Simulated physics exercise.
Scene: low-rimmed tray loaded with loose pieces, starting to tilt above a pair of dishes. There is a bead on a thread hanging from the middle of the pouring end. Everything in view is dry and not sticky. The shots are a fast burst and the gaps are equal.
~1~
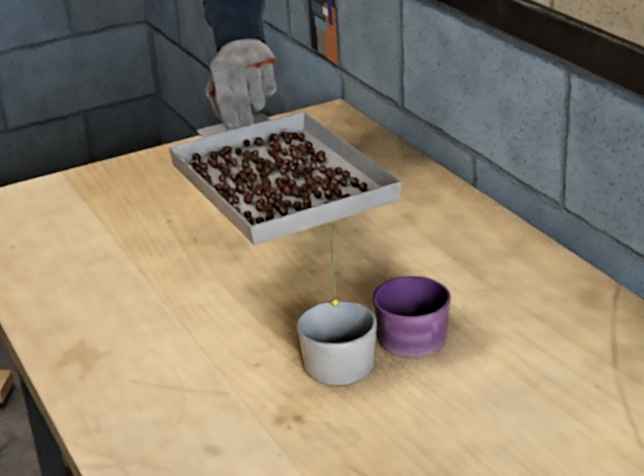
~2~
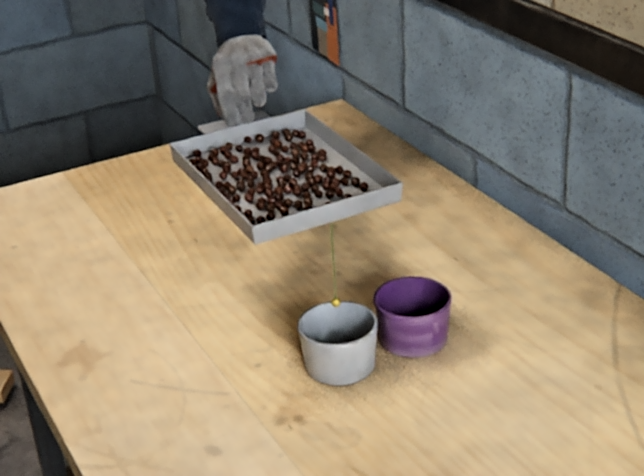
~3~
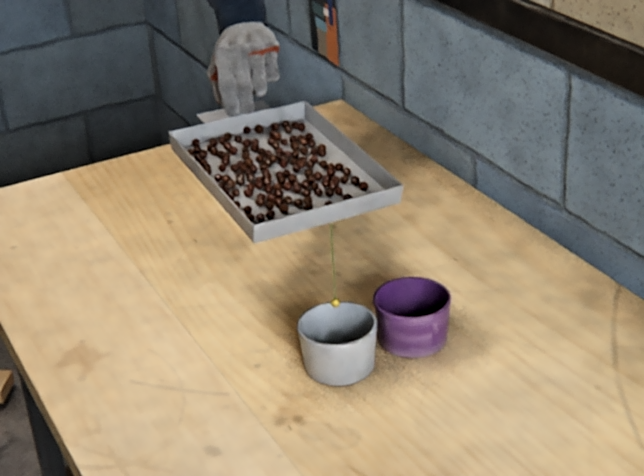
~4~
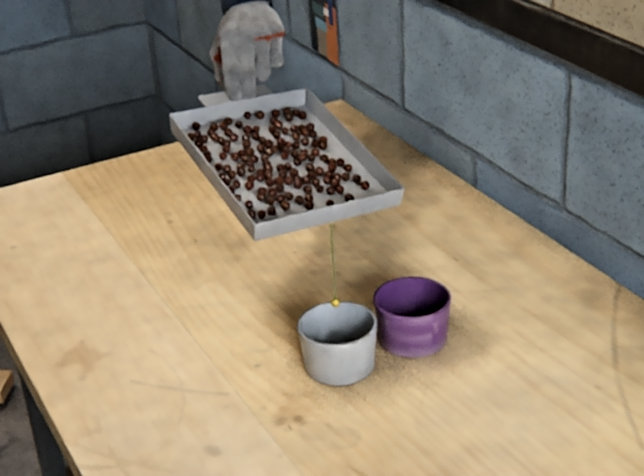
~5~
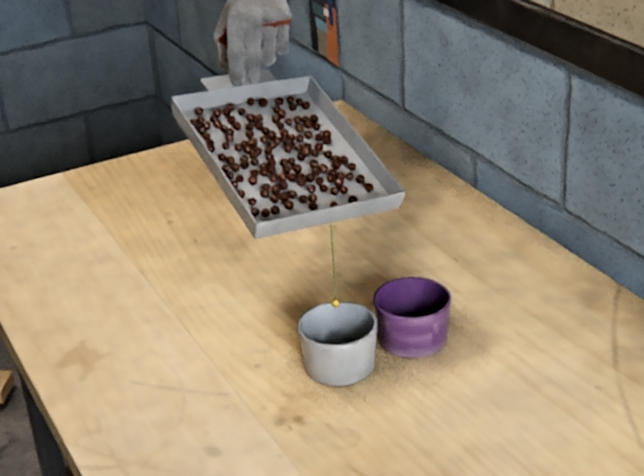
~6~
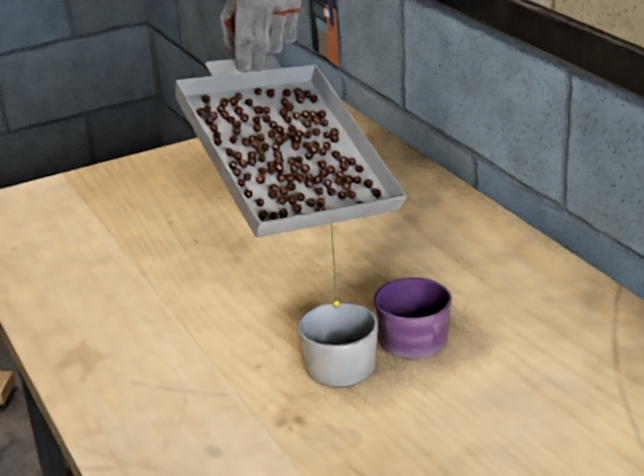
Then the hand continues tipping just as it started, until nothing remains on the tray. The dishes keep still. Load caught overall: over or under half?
Most likely the lost part will be a minority.
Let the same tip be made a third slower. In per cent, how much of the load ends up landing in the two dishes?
About 70 %.
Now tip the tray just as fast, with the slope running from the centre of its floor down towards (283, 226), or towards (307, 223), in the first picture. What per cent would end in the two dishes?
Near 0 % and 10 %.
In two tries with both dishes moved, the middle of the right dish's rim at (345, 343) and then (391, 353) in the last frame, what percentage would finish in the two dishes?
10 %, 10 %.
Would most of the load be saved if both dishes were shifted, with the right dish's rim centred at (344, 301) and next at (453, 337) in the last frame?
Taking the places in turn, it's shy of half and then shy of half.
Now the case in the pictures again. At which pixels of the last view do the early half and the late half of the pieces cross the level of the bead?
(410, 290) first, (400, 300) later.
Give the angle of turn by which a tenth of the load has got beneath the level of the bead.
That happens at around 80°.
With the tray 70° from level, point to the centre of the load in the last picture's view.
Somewhere near pixel (363, 198).
Just after the last frame, tray tipped steeply; almost all on the tray; just a few in the right dish; just a few outside both; about a tenth in the air.
A moment on, tray tipped past a quarter turn; roughly a quarter on the tray; roughly a third in the right dish; about a tenth outside both; roughly a quarter in the air.
Further on, tray tipped past a quarter turn; roughly two thirds in the right dish; roughly a third outside both.
When it is over, tray tipped past a quarter turn; not one in the left dish; roughly two thirds in the right dish; roughly a third outside both.
